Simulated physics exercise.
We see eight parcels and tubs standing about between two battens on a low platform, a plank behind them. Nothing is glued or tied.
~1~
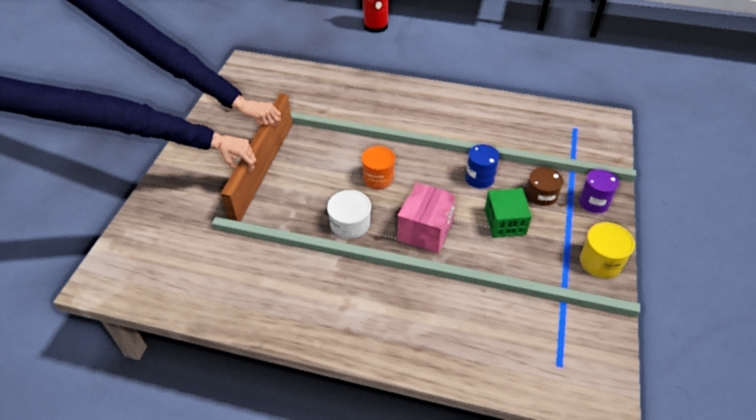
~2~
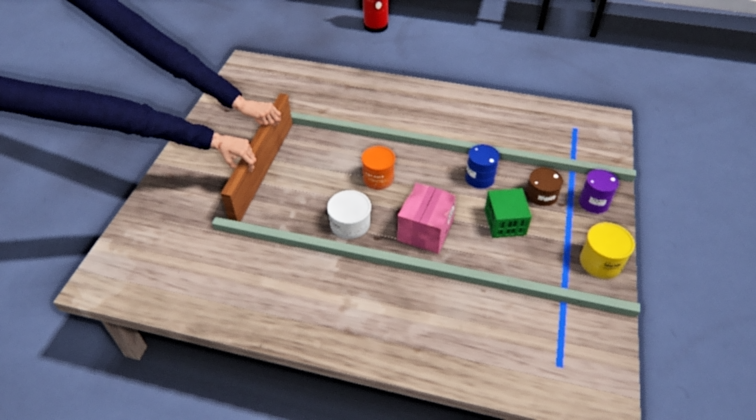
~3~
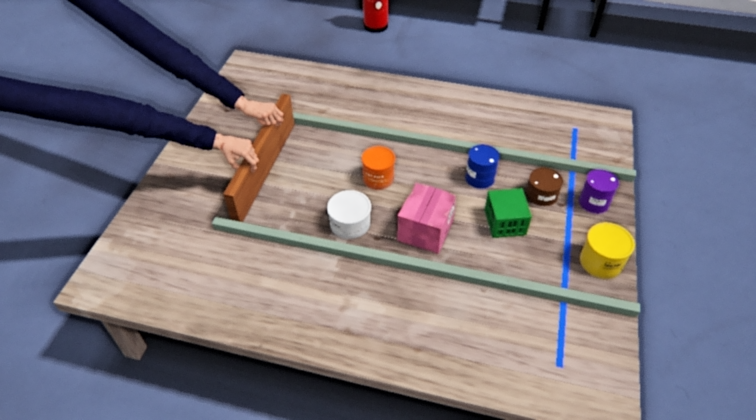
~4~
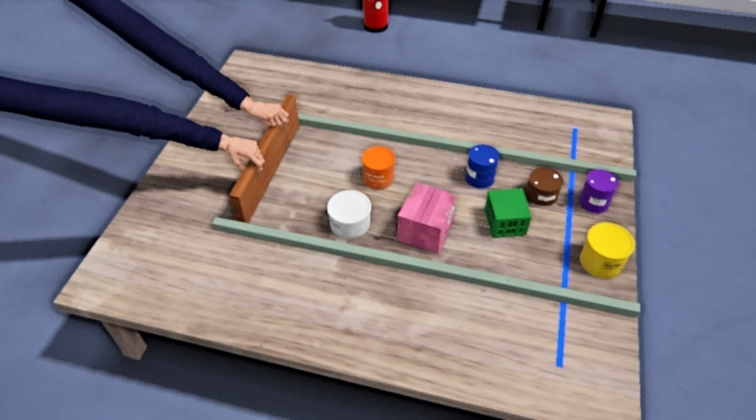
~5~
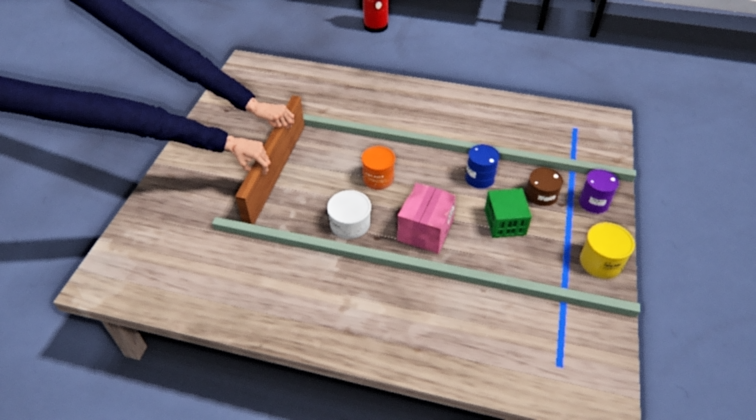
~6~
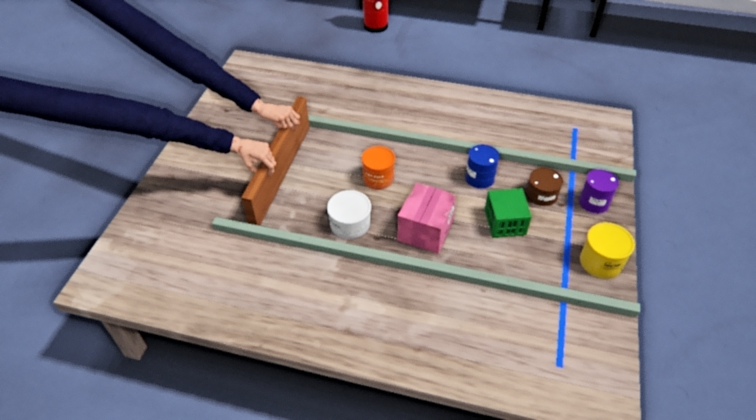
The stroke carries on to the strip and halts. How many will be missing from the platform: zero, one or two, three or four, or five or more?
Outcome: The number that fall off is one or two.
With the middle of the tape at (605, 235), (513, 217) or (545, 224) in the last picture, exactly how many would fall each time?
Down on the ground: 5, 0 and 0.
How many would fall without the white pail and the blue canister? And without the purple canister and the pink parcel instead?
The counts: 0 and 0.
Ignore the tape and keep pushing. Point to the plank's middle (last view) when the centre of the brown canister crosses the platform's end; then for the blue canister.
Near (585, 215) and (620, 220).
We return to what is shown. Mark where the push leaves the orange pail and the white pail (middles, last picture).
About (590, 206), and the other about (591, 273).
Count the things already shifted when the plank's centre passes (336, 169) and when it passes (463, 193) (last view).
0 and 6.
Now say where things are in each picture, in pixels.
In the first picture, yellow pail (606, 251); purple canister (598, 191); brown canister (544, 187); plank (260, 156); tape (569, 228).
In the second picture, purple canister (598, 192); blue canister (482, 167).
In the third picture, brown canister (544, 187); pink parcel (427, 218).
In the fourth picture, yellow pail (606, 251); white pail (350, 215).
In the fifth picture, purple canister (598, 192); green crate (507, 213).
In the sixth picture, yellow pail (606, 251); purple canister (598, 192); brown canister (544, 187); plank (279, 159); tape (569, 228).
A little later, none off yet; yellow pail at rest near (606, 251); purple canister at rest near (598, 192); brown canister at rest near (544, 187).
When it is over, the number that fall off is one or two; down, purple canister and yellow pail.
